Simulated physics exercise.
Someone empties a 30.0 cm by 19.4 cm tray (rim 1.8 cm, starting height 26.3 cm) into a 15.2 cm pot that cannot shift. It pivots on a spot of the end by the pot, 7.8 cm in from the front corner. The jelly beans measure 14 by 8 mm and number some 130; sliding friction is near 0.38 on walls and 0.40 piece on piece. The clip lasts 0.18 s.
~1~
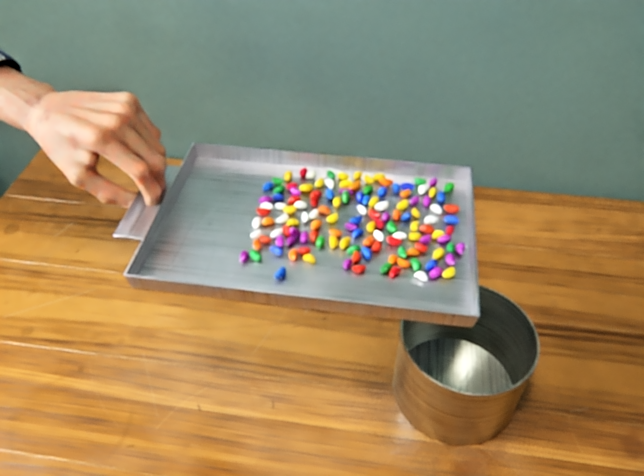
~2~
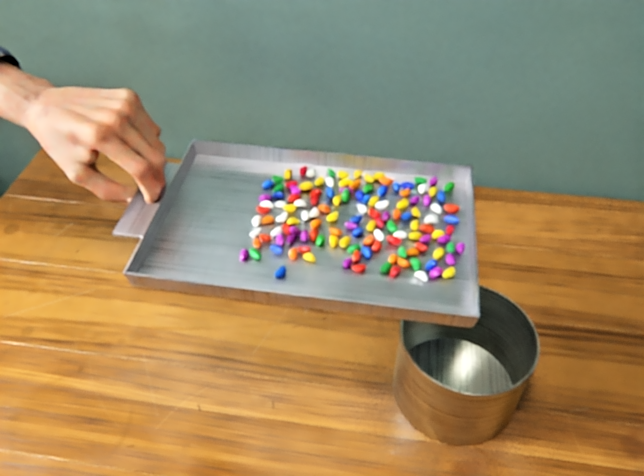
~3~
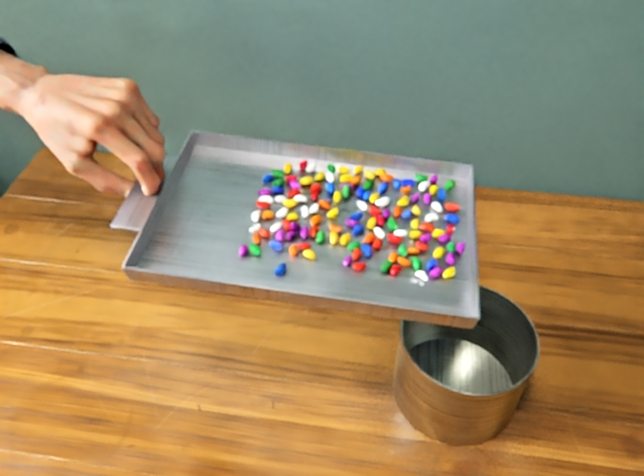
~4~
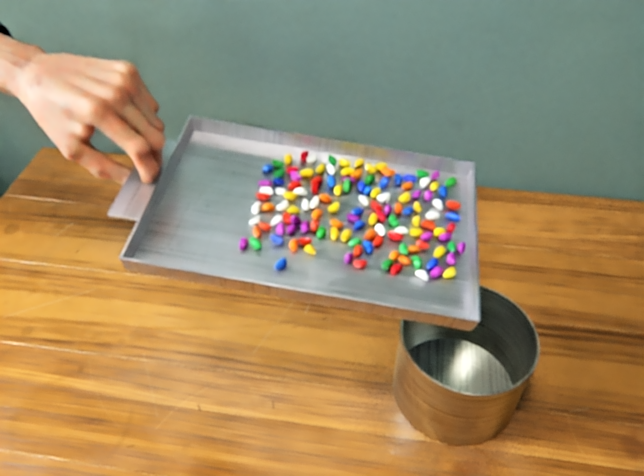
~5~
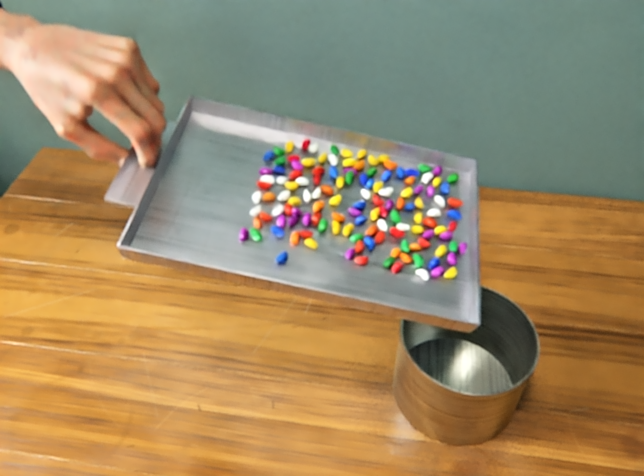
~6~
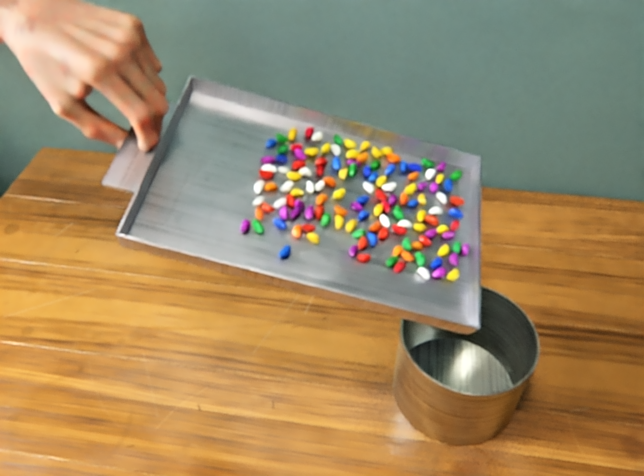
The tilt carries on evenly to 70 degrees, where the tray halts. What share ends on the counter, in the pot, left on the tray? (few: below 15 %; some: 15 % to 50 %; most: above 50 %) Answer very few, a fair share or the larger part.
On the counter: The larger part; in the pot: Very few; left on the tray: A fair share.
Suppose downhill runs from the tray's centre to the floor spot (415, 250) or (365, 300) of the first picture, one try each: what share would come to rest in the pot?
Some 30 and 0 per cent.
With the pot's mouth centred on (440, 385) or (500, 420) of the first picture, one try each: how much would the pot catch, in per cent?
About 40 and 65 per cent.
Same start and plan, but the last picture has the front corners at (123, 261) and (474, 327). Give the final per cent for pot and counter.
Pot 0, counter 50.
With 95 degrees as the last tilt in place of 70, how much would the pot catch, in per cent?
In that case some 5 per cent.
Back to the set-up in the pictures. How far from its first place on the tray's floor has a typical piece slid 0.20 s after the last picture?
About 3 cm.
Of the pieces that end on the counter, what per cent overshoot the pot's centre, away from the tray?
Roughly 80 per cent.
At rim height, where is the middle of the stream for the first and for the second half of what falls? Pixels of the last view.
At about (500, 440), then at (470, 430).
Then, 0.20 s after the last picture, tilt 44 degrees; the tray holds 100 %, the pot 0 %.
Then, 0.34 s after the last picture, tilt 63 degrees; the tray holds 100 %, the pot 0 %.
Then, 0.60 s after the last picture, tilt 70 degrees; the tray holds 50 %, the pot 0 %.
In the end, counter 65 %, pot 5 %, tray 35 %.
